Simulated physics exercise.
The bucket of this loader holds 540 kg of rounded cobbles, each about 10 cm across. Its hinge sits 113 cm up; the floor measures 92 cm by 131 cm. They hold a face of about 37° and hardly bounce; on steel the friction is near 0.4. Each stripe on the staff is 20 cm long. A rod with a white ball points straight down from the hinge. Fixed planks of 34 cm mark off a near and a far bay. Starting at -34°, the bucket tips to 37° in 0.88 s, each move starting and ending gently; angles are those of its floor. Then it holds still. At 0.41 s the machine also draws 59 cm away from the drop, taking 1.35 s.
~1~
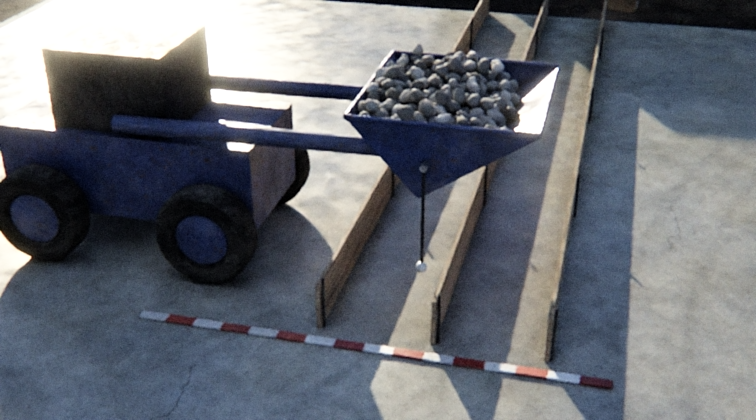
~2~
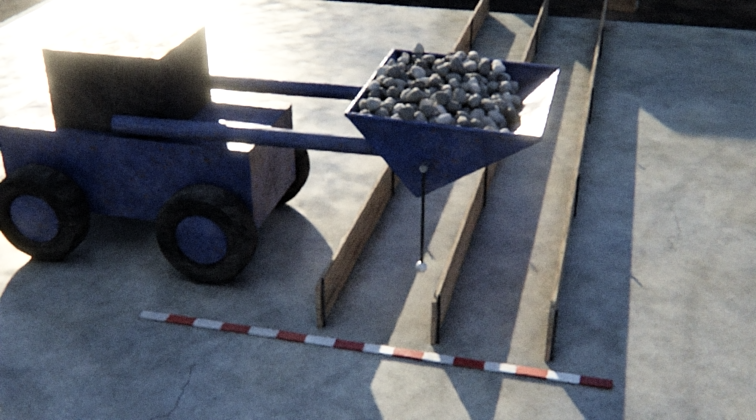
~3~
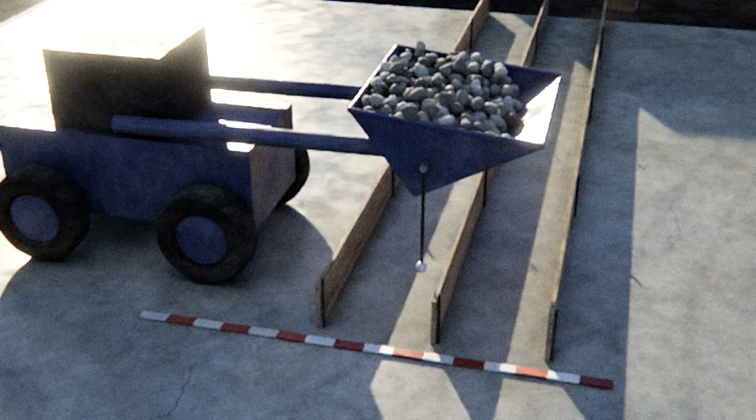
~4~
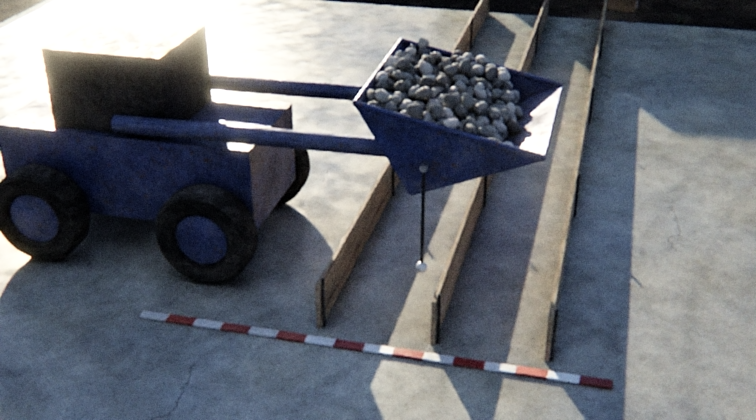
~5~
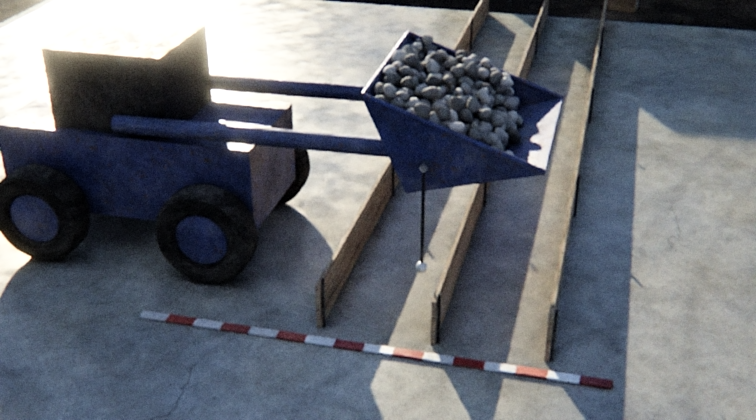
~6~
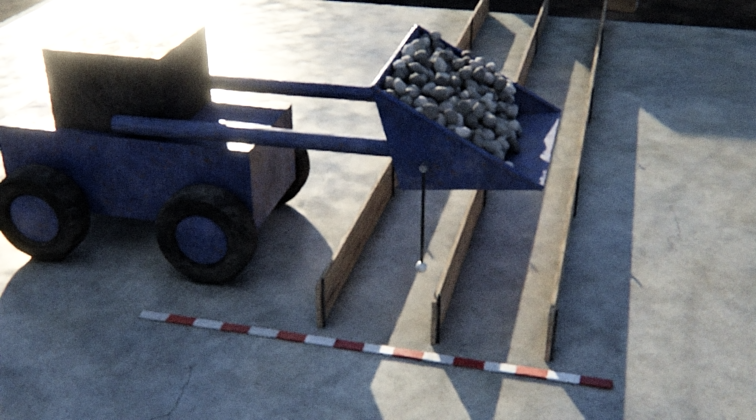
We see a blue loader on a concrete floor, its raised bucket full of rounded grey stones above low wooden boards; the bucket slowly rotates clockwise, its rear edge rising and front lip lowering, while the loader stays still.
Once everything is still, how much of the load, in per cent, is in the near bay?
Close to 5 in a hundred.
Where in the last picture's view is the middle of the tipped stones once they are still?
Their middle is at about (508, 257).
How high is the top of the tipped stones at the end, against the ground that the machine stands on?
Some 42 cm above that level.
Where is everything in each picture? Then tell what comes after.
The first frame shows lip at (541, 137), floor tilted -34°, highest stones at (445, 63).
The second frame shows lip at (541, 139), floor tilted -33°, highest stones at (445, 63).
In the third frame, the bucket is at -29°, its lip at (543, 147); the top of the load is at (416, 66).
The fourth frame shows lip at (545, 158), floor tilted -23°, highest stones at (415, 62).
In the fifth frame, the bucket is at -15°, its lip at (545, 173); the top of the load is at (412, 53).
In the sixth frame, the bucket is at -7°, its lip at (543, 189); the top of the load is at (421, 49).
A little later the floor is at 26°; 100 % in the bucket; the foremost stones are at (513, 175).
Then the floor is at 37°; 56 % in the bucket, 44 % in the far bay; the foremost stones are at (550, 258).
Later still the floor is at 37°; 0 % in the bucket, 4 % in the near bay, 96 % in the far bay; the foremost stones are at (552, 271).
In the end the floor is at 37°; 0 % in the bucket, 4 % in the near bay, 96 % in the far bay; the foremost stones are at (552, 271).
